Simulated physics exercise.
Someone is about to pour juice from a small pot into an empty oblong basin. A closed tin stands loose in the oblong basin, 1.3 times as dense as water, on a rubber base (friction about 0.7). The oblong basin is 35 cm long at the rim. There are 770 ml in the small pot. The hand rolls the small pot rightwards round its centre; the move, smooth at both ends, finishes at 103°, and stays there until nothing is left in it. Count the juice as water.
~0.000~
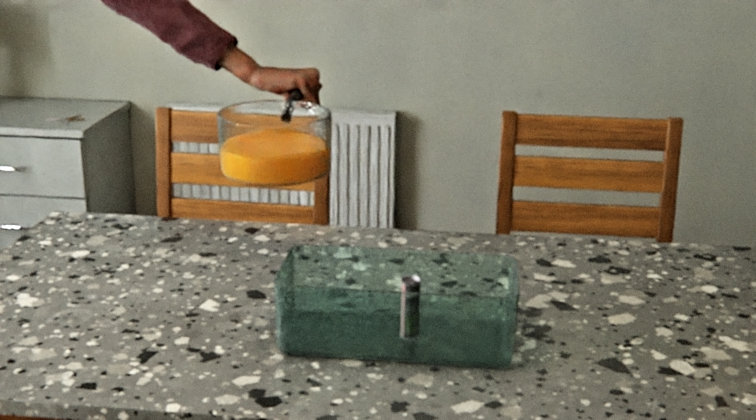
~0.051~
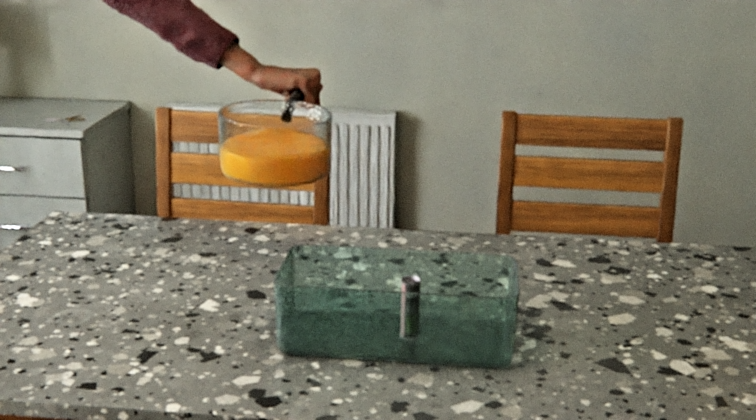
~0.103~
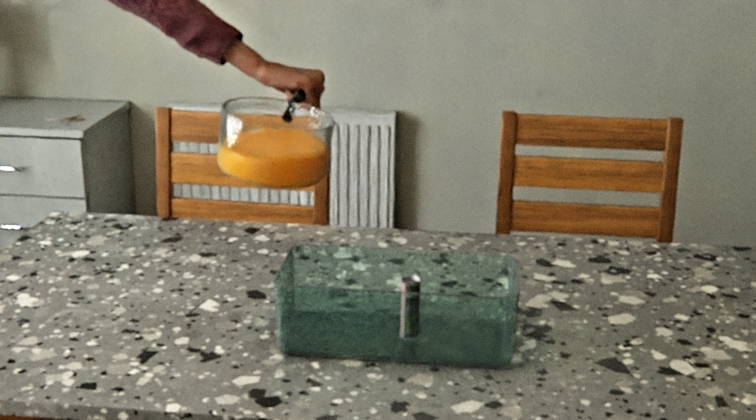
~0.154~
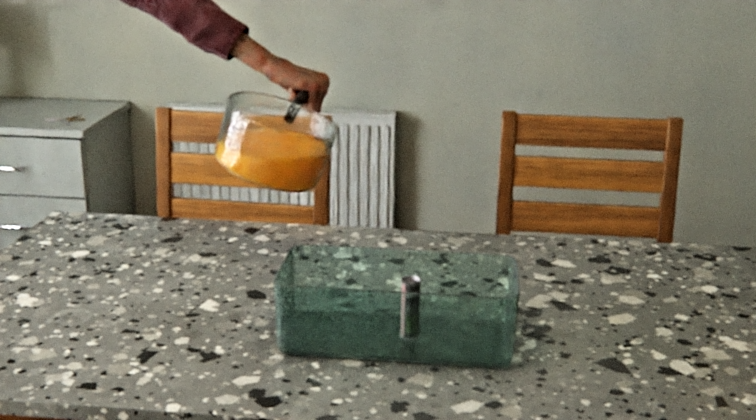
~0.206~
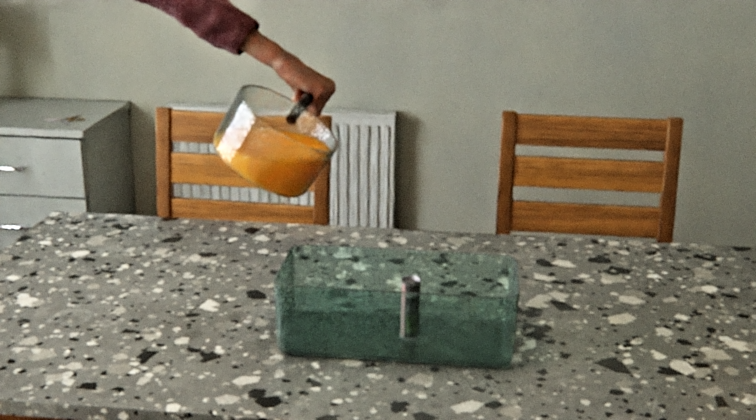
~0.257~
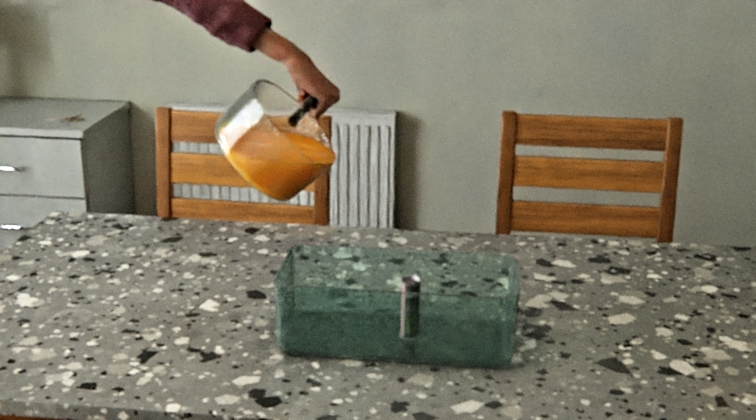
The footage shows a hand holding a clear pot of orange liquid above a greenish see-through basin with a small upright cylinder inside, on a speckled table; the hand then tilts the pot rightwards, gradually at first, then more steeply.
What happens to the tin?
It remains upright.
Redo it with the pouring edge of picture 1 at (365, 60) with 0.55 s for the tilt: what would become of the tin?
Then it goes over.
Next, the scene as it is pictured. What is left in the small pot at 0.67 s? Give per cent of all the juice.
Some 10 per cent.
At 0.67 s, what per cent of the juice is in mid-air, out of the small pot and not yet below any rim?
Near 12 in a hundred.
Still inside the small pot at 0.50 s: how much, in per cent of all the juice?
Some 30 per cent.
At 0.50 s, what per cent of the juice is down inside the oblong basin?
Near 16 in a hundred.
Then, 0.50 s in, the tilt is 100° and 29 per cent is still to pour; the tin stands where it began.
Then, 0.67 s in, the tilt is 103° and 11 per cent is still to pour; the tin stands where it began.
Then, 0.85 s in, the tilt is 103° and 2 per cent is still to pour; the tin stands where it began.
Then, 1.05 s in, the tilt is 103° and 0 per cent is still to pour; the tin stands where it began.
Finally, the tin stands where it began.
